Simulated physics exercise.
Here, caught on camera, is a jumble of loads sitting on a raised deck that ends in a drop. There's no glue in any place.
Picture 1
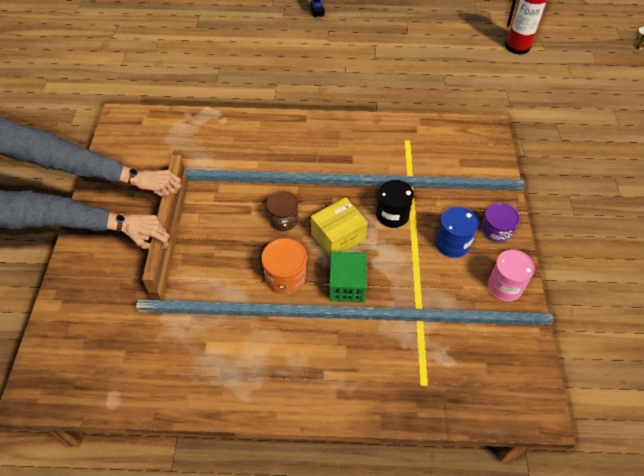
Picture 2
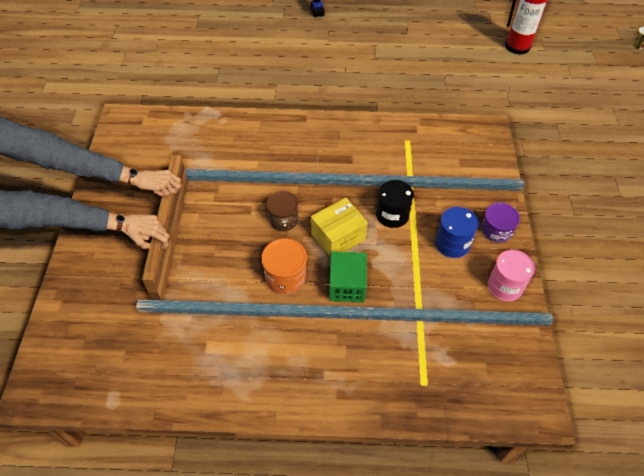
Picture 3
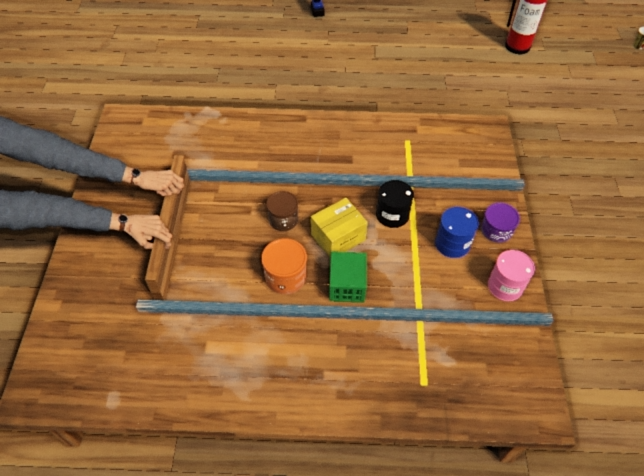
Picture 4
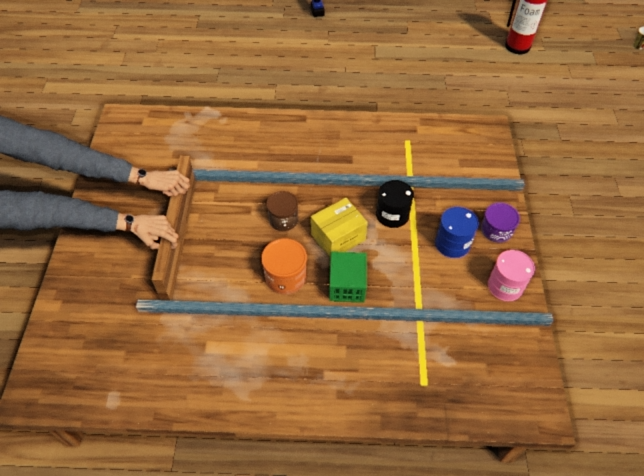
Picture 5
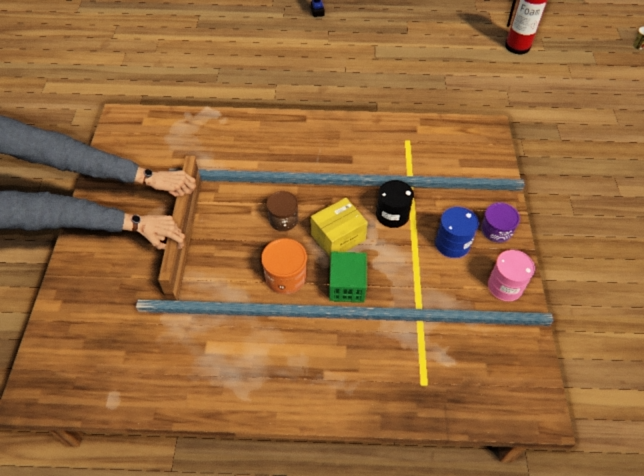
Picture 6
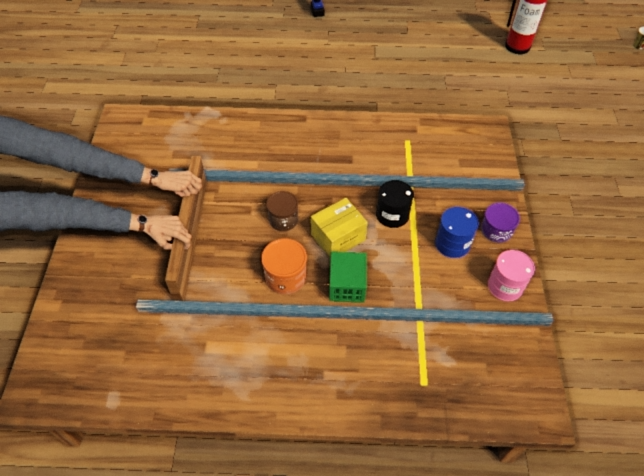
Two hands slowly slid a wooden plank a short way to the right between two blue rails on a table, while the colorful containers and boxes near the yellow line stayed still.
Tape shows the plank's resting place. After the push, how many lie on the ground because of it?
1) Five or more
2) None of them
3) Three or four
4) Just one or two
Option 2: None of them.
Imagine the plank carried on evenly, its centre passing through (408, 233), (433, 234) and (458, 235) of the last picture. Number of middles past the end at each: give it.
First 0, then 0, finally 1.
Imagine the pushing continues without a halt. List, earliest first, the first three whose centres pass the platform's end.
The pink canister comes first, followed by the blue canister and then the green crate.
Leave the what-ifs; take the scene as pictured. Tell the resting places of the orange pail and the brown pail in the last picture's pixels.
Middles: Around (441, 272) and around (430, 215).
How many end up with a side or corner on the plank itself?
Contact count: 2.
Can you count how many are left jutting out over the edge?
Overhanging: 0.
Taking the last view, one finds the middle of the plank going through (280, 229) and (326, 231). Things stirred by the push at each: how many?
By the first moment it's 2, by the second it's 4.
Soon after, none off yet; purple pail at rest near (500, 223); pink canister at rest near (510, 276); blue canister at rest near (456, 233).
At rest, the number that fall off is zero.
